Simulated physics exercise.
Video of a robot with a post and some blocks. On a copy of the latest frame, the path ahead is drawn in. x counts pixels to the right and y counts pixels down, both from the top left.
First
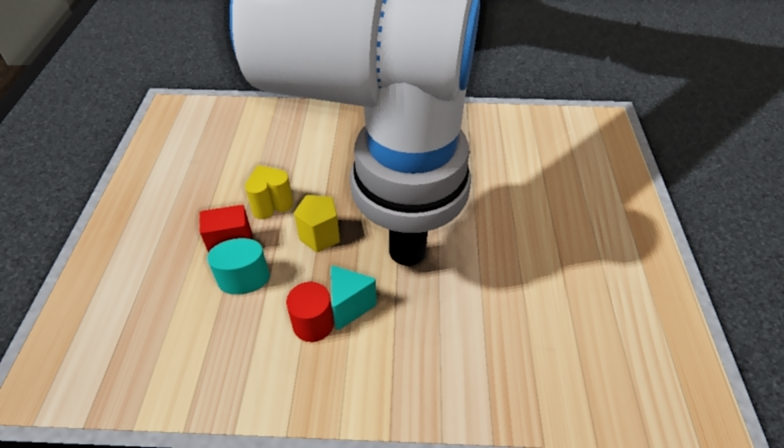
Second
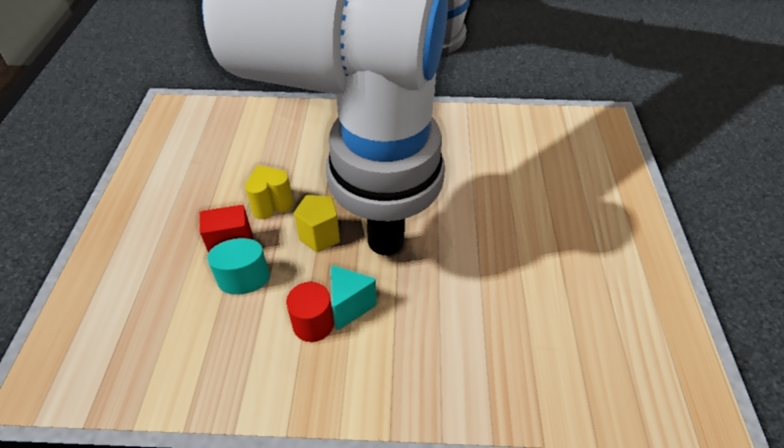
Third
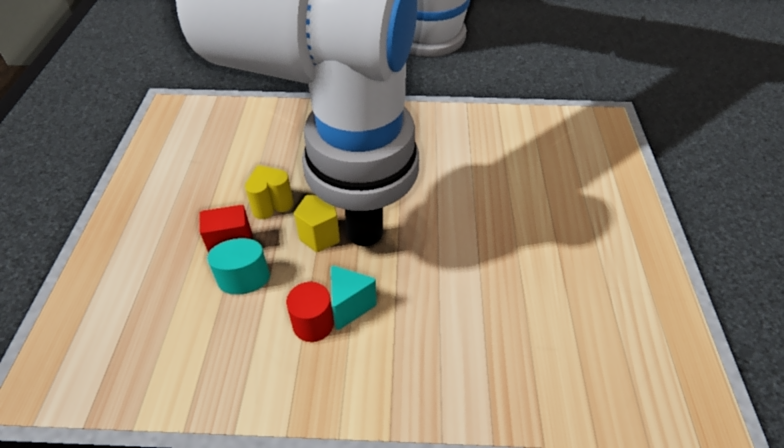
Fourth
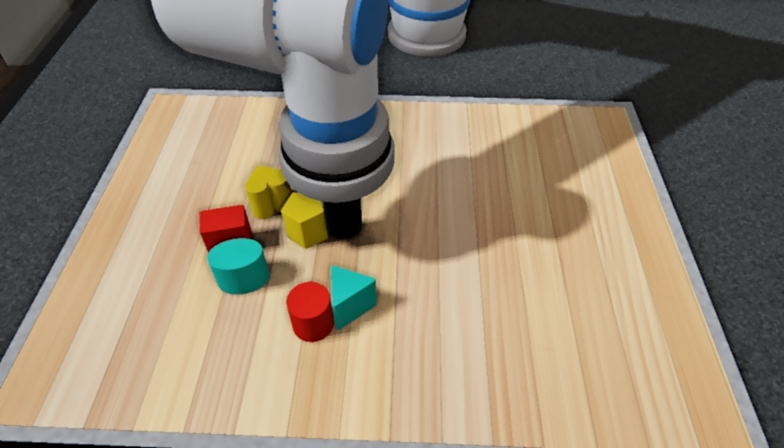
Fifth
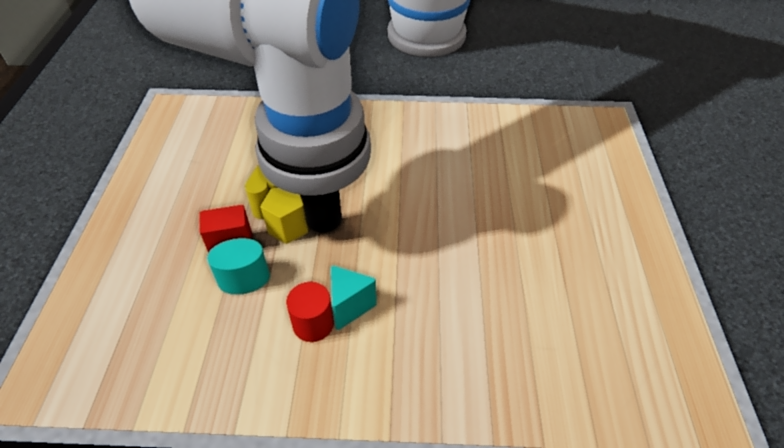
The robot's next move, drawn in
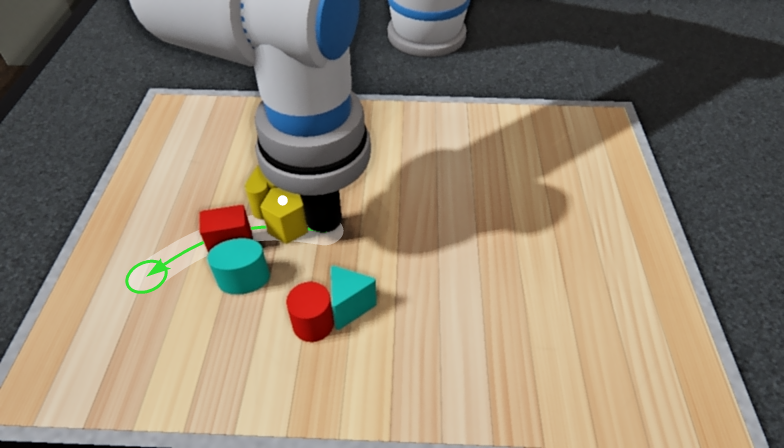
A robot arm moves left across the board and pushes the yellow five-sided block leftward.
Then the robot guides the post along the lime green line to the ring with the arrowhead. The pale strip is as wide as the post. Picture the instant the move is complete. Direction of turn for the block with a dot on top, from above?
Viewed from above, clockwise.
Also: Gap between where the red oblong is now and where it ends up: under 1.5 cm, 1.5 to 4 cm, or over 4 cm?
Displaced more than 4 cm.
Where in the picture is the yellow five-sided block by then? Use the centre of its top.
Most likely (181, 192).
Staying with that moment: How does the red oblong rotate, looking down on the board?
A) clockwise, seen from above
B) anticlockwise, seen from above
B - anticlockwise, seen from above.
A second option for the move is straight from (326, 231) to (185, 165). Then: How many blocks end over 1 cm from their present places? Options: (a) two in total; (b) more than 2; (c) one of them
b: More than 2.
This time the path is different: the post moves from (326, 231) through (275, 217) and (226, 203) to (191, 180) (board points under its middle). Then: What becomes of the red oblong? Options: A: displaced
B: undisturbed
(A)
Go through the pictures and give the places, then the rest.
The first picture shows post's lower end (407, 251); red oblong (222, 218); turquoise elliptical block (235, 253); yellow heart block (265, 178); yellow five-sided block (316, 209).
The second picture shows post (386, 241); blocks still.
The third picture shows post (365, 233); blocks still.
The fourth picture shows post (344, 226); yellow five-sided block (304, 205).
The fifth picture shows post (324, 219); red oblong (222, 218); turquoise elliptical block (235, 253); yellow heart block partly hidden; yellow five-sided block (283, 200).
Drawn move, from (326, 231) by way of (266, 227) and (205, 242) to (147, 276); the dot is on the yellow five-sided block.
On the path given first. One third of the way, post (262, 215); red oblong (188, 223), turned 50° anticlockwise; yellow heart block (253, 173), turned 45° clockwise; yellow five-sided block (223, 196), turned 25° clockwise.
Two thirds of the way, post (199, 230); red oblong (153, 240), turned 75° anticlockwise; yellow heart block (253, 173), turned 45° clockwise; yellow five-sided block (181, 192), turned 75° clockwise.
At the end, post (140, 265); red oblong (101, 275), turned 130° anticlockwise; turquoise elliptical block still; yellow heart block (253, 173), turned 45° clockwise; yellow five-sided block (181, 192), turned 75° clockwise.
